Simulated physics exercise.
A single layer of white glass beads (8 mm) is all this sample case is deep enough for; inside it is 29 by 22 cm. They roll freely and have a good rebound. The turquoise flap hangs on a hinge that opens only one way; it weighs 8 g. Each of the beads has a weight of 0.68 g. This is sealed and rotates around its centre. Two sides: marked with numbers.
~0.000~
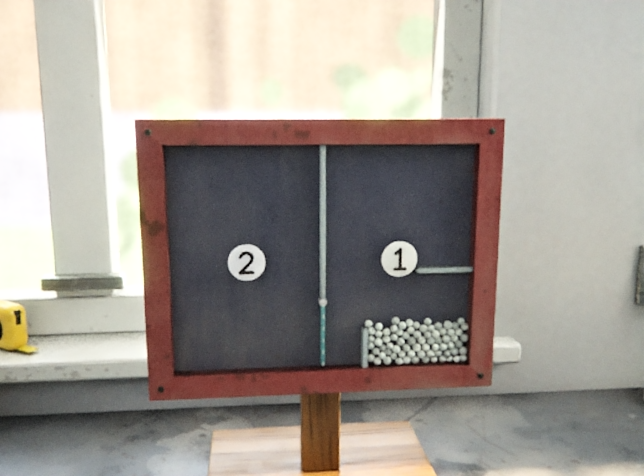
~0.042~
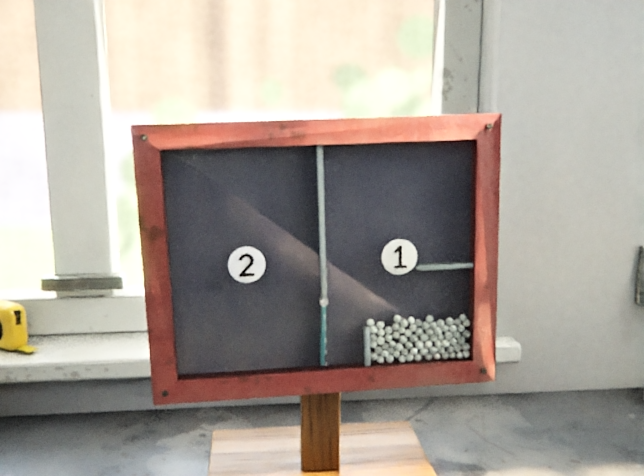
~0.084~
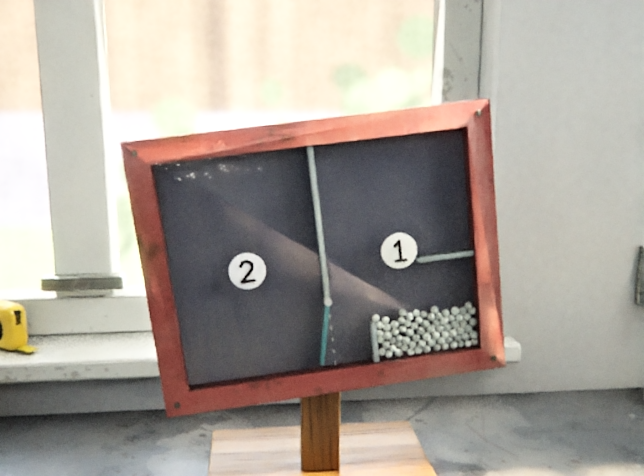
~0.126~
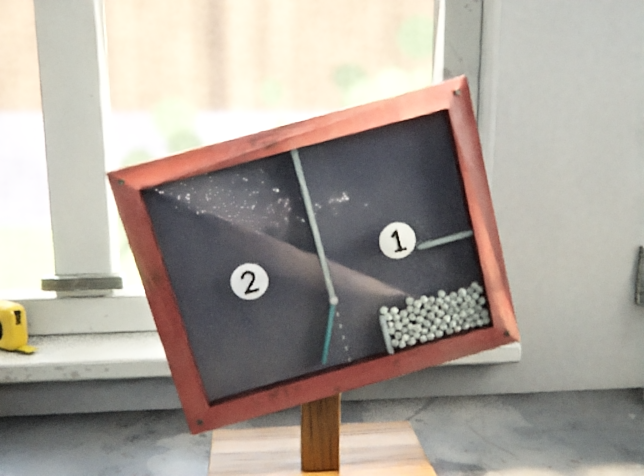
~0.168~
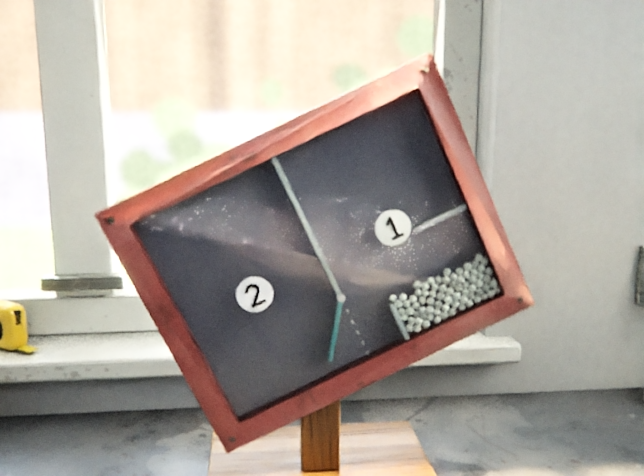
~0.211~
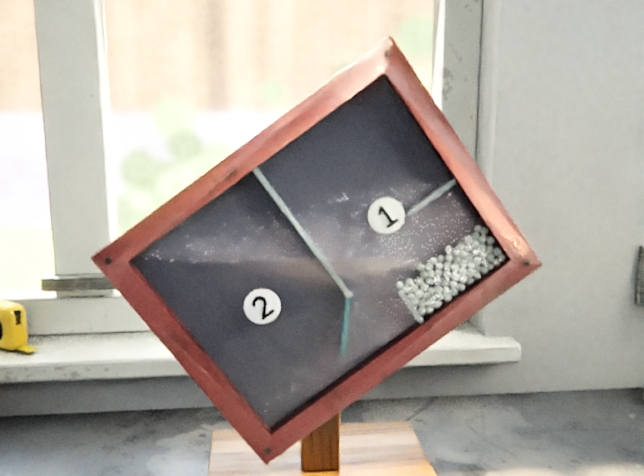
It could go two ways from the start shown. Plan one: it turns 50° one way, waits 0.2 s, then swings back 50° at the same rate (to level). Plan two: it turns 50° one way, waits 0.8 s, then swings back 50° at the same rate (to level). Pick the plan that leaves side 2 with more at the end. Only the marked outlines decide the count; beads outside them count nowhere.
Plan second.
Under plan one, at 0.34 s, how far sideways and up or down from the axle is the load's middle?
It sits around 12 cm to the right and around 1 cm up.
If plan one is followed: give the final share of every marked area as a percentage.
Side 1 75, side 2 25.
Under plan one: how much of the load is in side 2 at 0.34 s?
Share: Some 0 %.
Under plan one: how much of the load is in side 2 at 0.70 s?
About 25 per cent.
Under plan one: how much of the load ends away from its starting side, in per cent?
Moved: Close to 25 %.
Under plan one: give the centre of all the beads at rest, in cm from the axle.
It lies close to 3 centimetres right and 9 centimetres below.
Plan one. 0.34 s, it stands 50° anticlockwise; the beads' middle is 12 cm right of and 1 cm above the centre; no. 1, 100 %; turquoise flap open 28°.
After 0.70 s, it stands 26° anticlockwise; the beads' middle is 7 cm right of and 7 cm below the centre; no. 1, 75 %, no. 2, 25 %; turquoise flap open 40°.
After 0.87 s, it stands level; the beads' middle is 3 cm right of and 9 cm below the centre; no. 1, 70 %, no. 2, 30 %; turquoise flap open 27°.
Settled by 1.8 s, it stands level; no. 1, 75 %, no. 2, 25 %; turquoise flap shut.
Plan two would end with no. 1, 60 %, no. 2, 40 %.
